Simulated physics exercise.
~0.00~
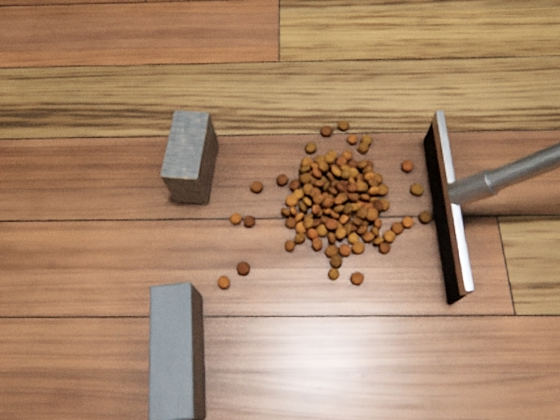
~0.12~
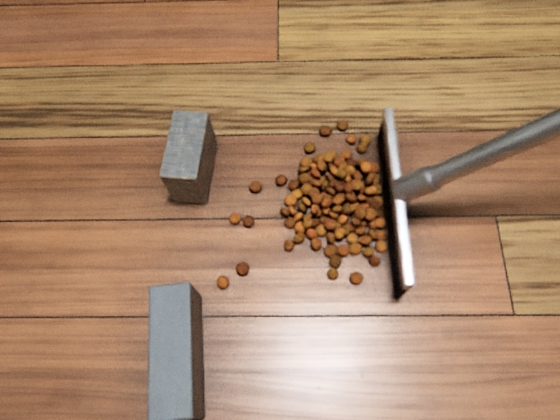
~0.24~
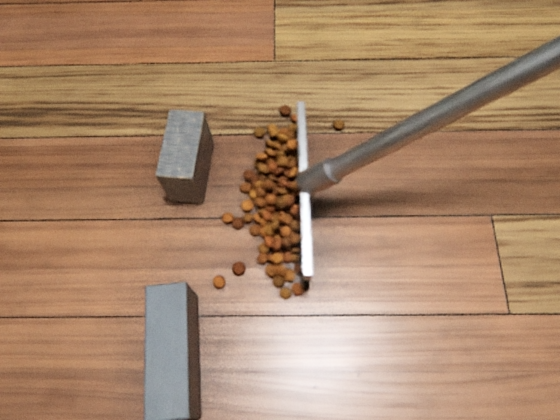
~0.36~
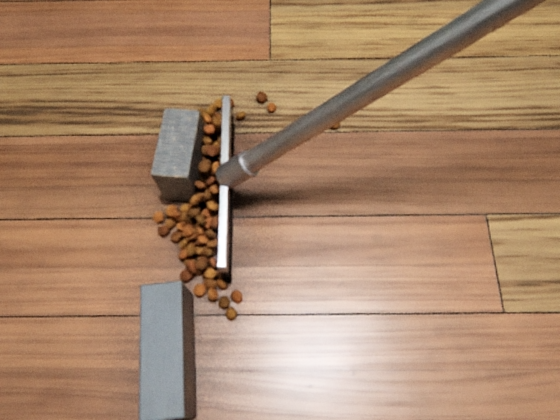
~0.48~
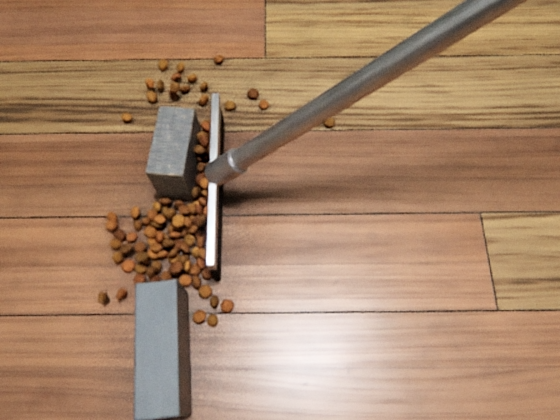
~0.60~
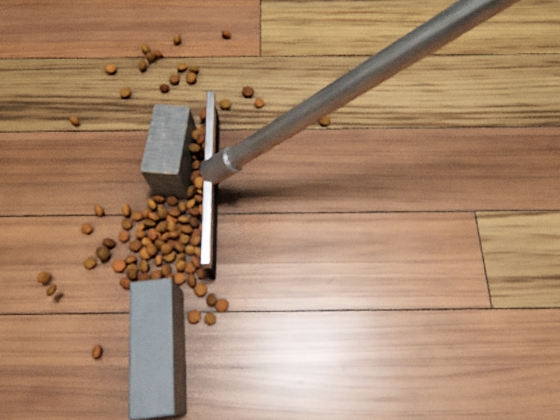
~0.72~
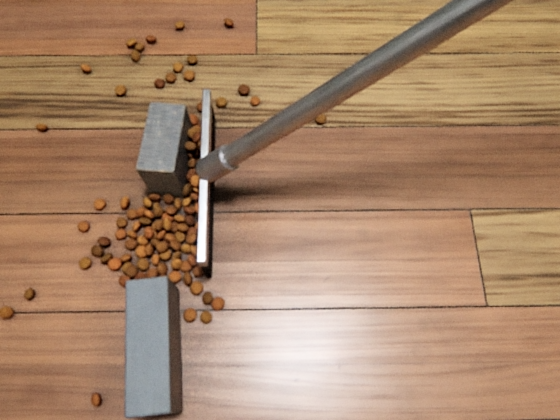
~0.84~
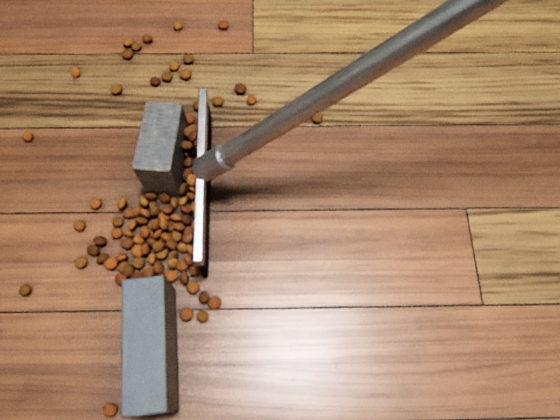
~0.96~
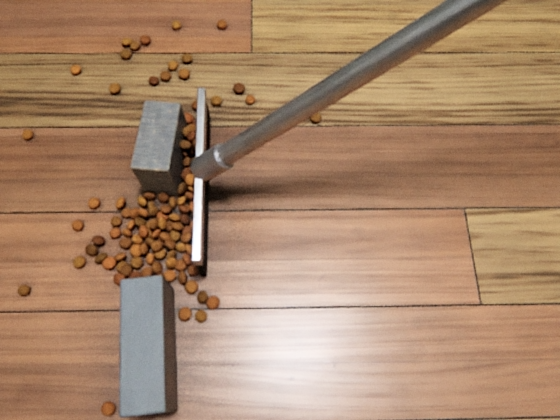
At first, a loose heap of brown cat kibble lies on a wooden floor, with a long-handled squeegee to its right and two grey blocks standing apart on its left. The squeegee slides left into the heap and presses it into a tall, narrow band. It carries the kibble up to the blocks, where pieces bunch against the far block and push into the gap. Some spill around the far block and scatter, while others roll out past the gap. The squeegee halts close to the far block, leaving a dense cluster in and around the gap as the last strays settle.
